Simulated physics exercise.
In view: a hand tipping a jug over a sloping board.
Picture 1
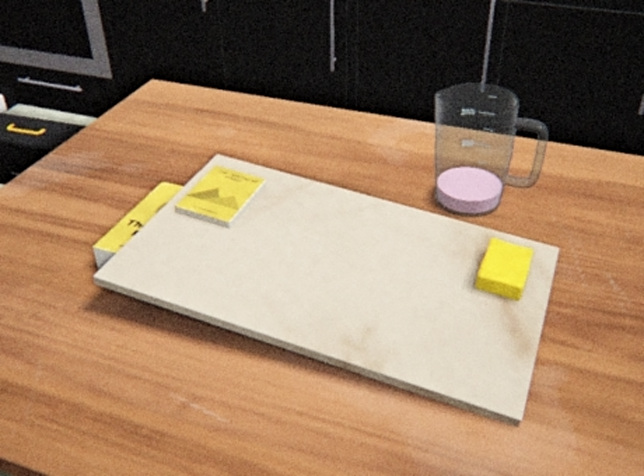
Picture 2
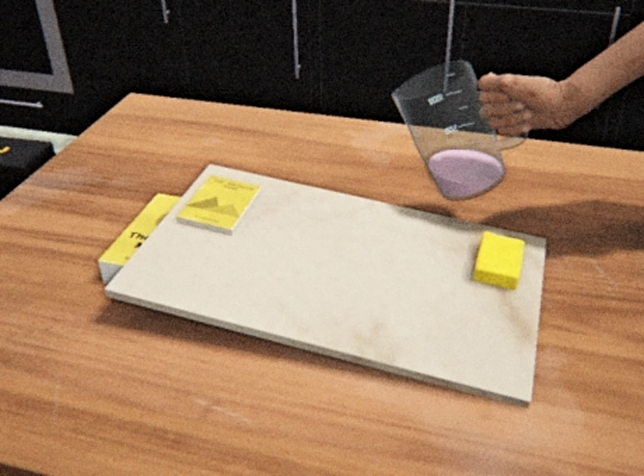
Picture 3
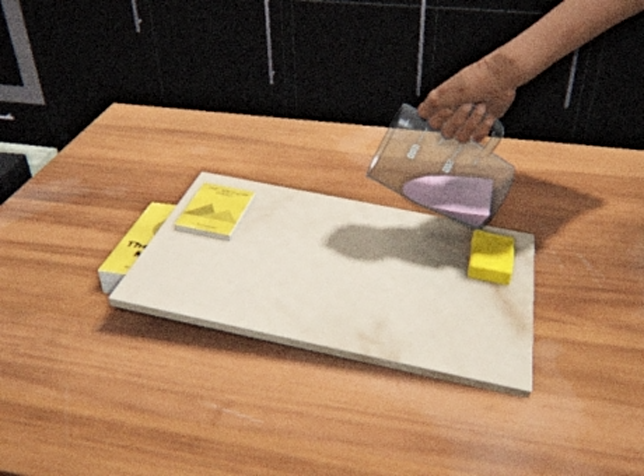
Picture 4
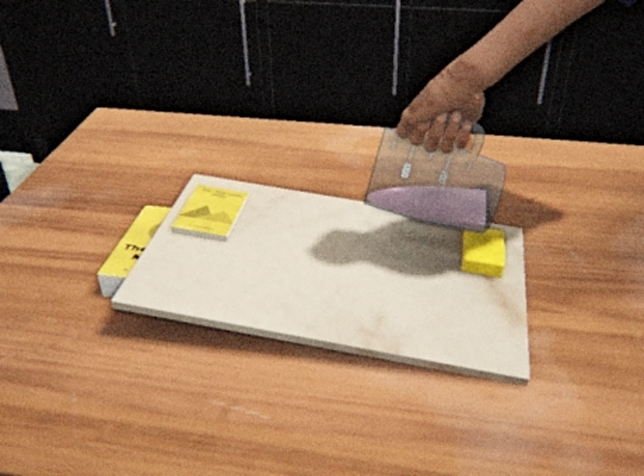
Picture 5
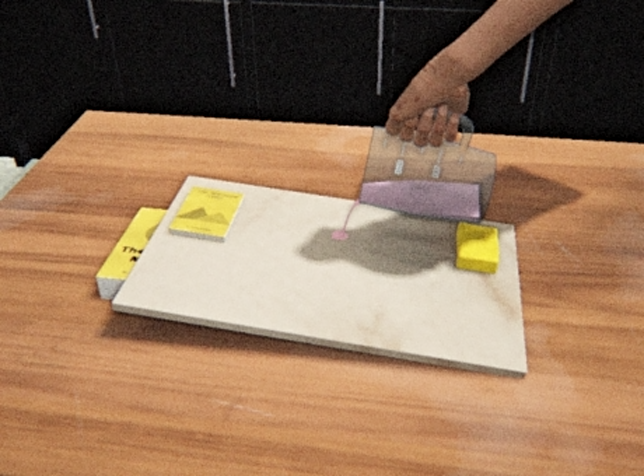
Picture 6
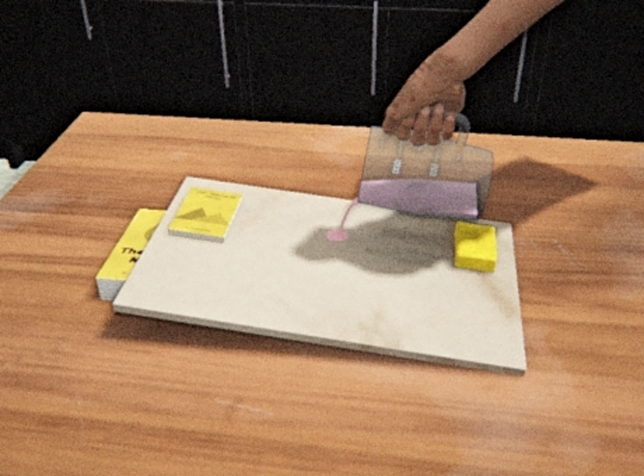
A hand lifts a clear measuring jug of pinkish-purple liquid from behind a pale board, carries it left over the board's back edge and tips it until a thin stream lands on the surface. The board lies on a wooden table before dark cabinets, seen from above, with a yellow notebook at left, a yellow sponge at right and a yellow book beneath its left edge. The camera shifts slightly throughout.
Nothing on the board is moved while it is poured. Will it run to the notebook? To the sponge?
The notebook escapes; the sponge is reached.
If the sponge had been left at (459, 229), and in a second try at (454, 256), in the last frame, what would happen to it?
At the first place it is reached, at the second it is reached.
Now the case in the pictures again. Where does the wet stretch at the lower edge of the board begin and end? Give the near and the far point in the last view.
Near limit (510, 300), far limit (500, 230).
A moment on, it runs down to the right; the notebook is untouched; the sponge is untouched.
Further on, it runs down to the right and off the end; the notebook is untouched; the sponge is reached.
When it is over, it runs down to the right and off the end; the notebook is untouched; the sponge is reached.
